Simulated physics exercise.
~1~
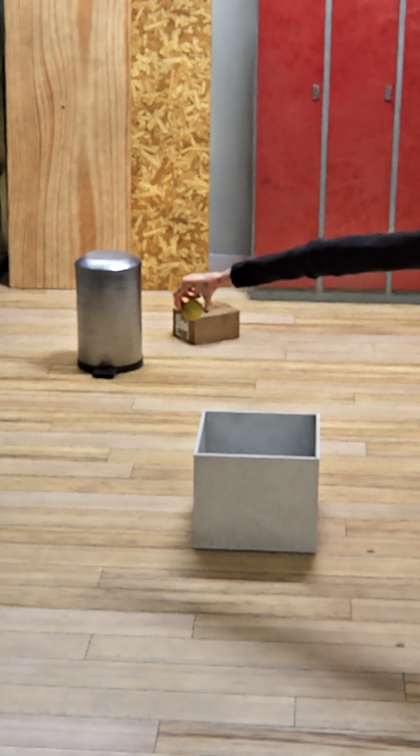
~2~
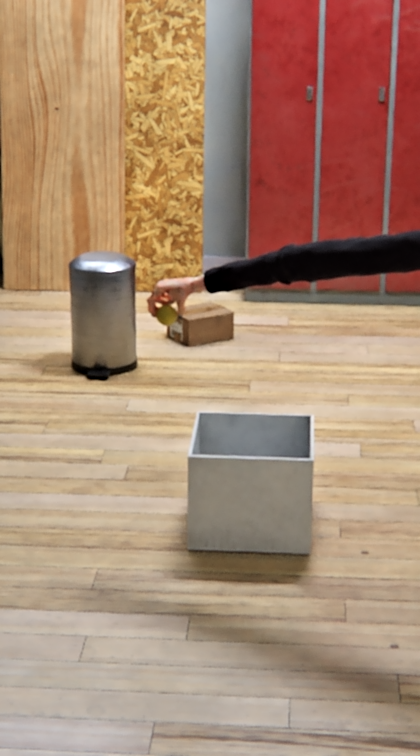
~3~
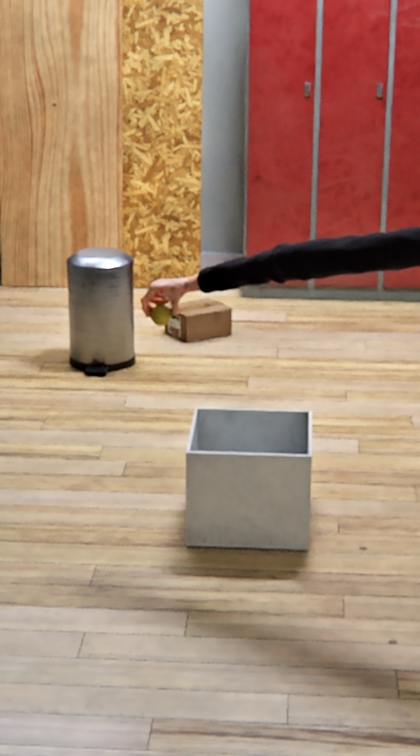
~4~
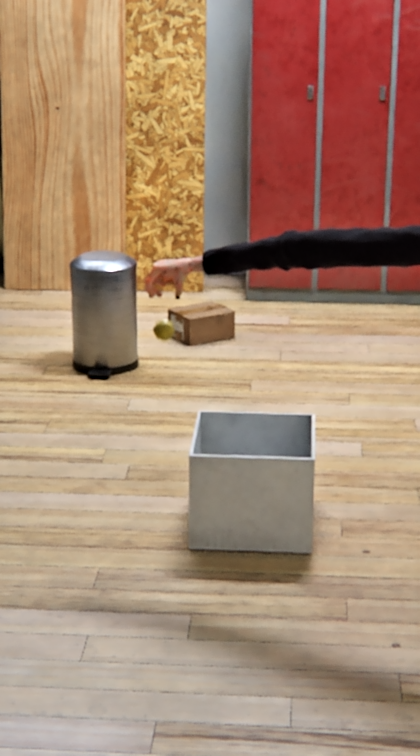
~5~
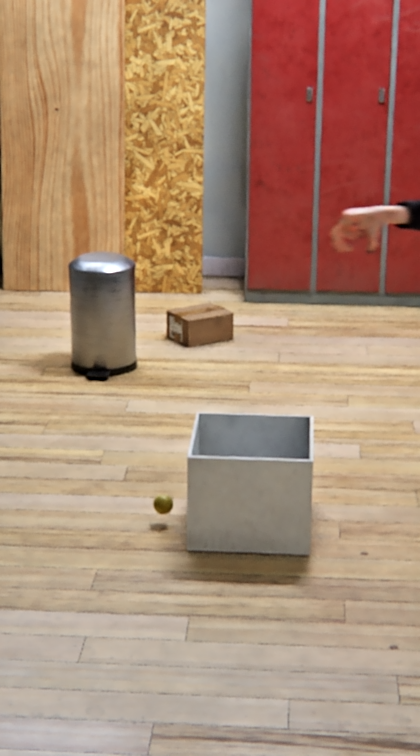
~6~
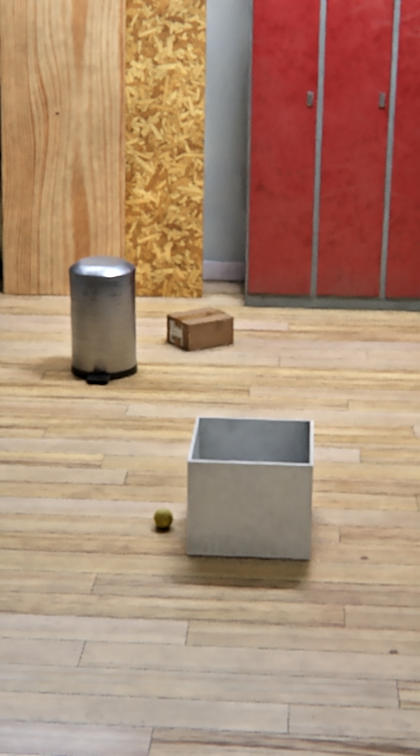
On a light wooden floor in front of red lockers, a hand holds a small yellow-green lemon in the air, shifts it slightly left and lets go. The lemon drops and comes to rest on the floor just left of the open grey container as the arm withdraws.
